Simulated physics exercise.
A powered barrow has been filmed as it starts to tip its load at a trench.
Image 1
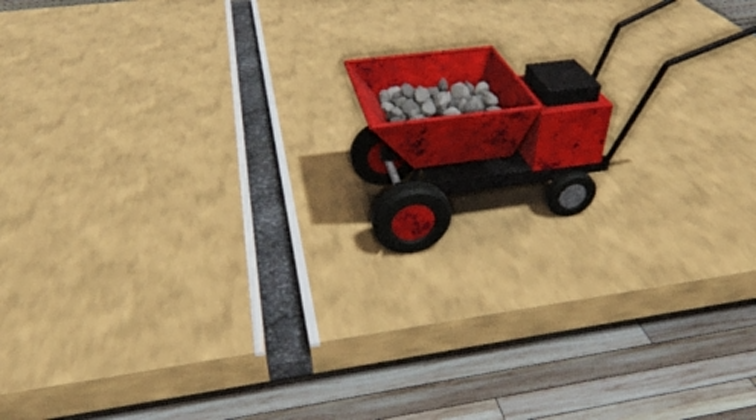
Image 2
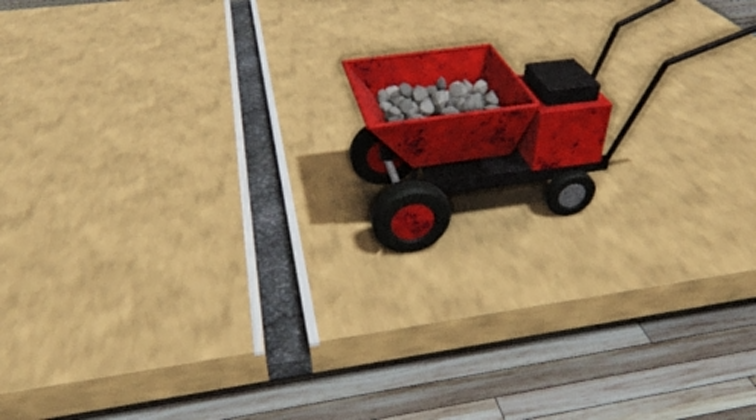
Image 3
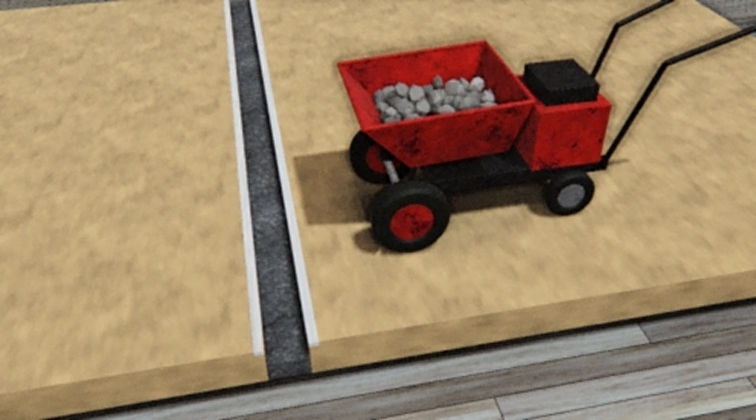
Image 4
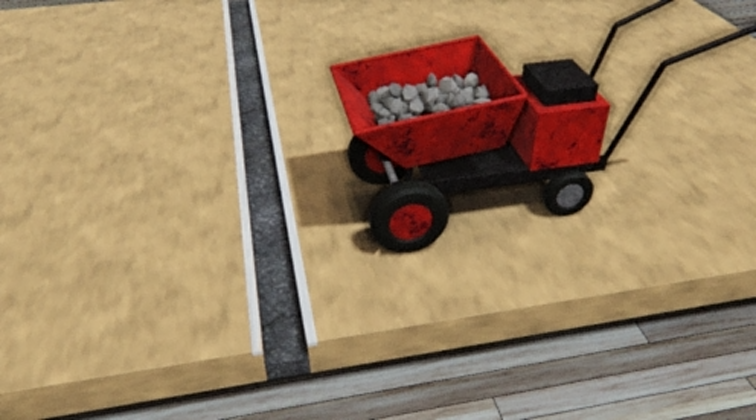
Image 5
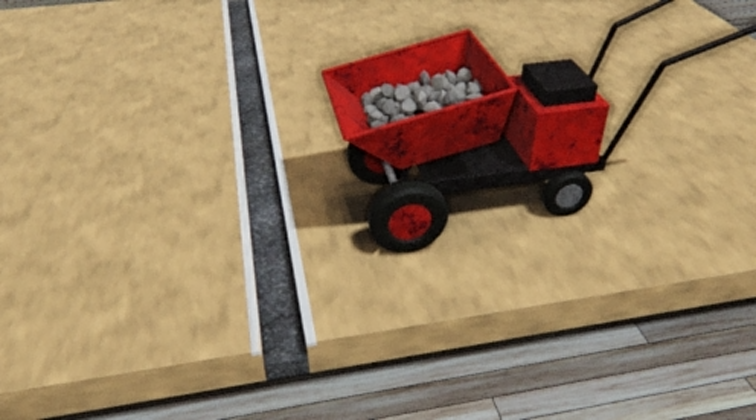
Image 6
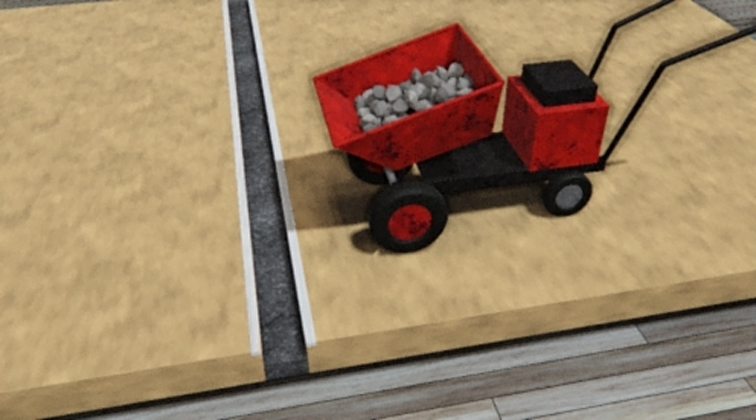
The clip shows a red wheeled barrow loaded with grey stones standing to the right of a narrow, dark trench edged in white. The skip starts level, then gradually tilts forward to the left while the wheels stay in place.
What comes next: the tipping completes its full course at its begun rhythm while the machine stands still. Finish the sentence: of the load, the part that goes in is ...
The majority.
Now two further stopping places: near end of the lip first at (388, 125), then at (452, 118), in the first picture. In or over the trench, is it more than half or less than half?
Try 1 - the lion's share; try 2 - short of half.
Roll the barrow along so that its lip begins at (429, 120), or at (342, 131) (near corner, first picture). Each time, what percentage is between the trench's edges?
40 %, then 20 %.
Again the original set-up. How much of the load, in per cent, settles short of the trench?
Some 0 per cent.
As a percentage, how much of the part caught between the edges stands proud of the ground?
My figure is near 40 per cent.
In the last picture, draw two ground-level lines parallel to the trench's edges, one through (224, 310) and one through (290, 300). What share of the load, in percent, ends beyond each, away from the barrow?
Respectively 10 and 80 percent.
Just after the last frame, skip tipped steeply; every one in the skip.
A moment on, skip tipped right over; almost all in the skip; just a few in or heaped over the trench.
Further on, skip tipped right over; roughly a quarter in the skip; roughly two thirds in or heaped over the trench; roughly a quarter beyond it.
When it is over, skip tipped right over; about a tenth in the skip; roughly two thirds in or heaped over the trench; roughly a quarter beyond it.
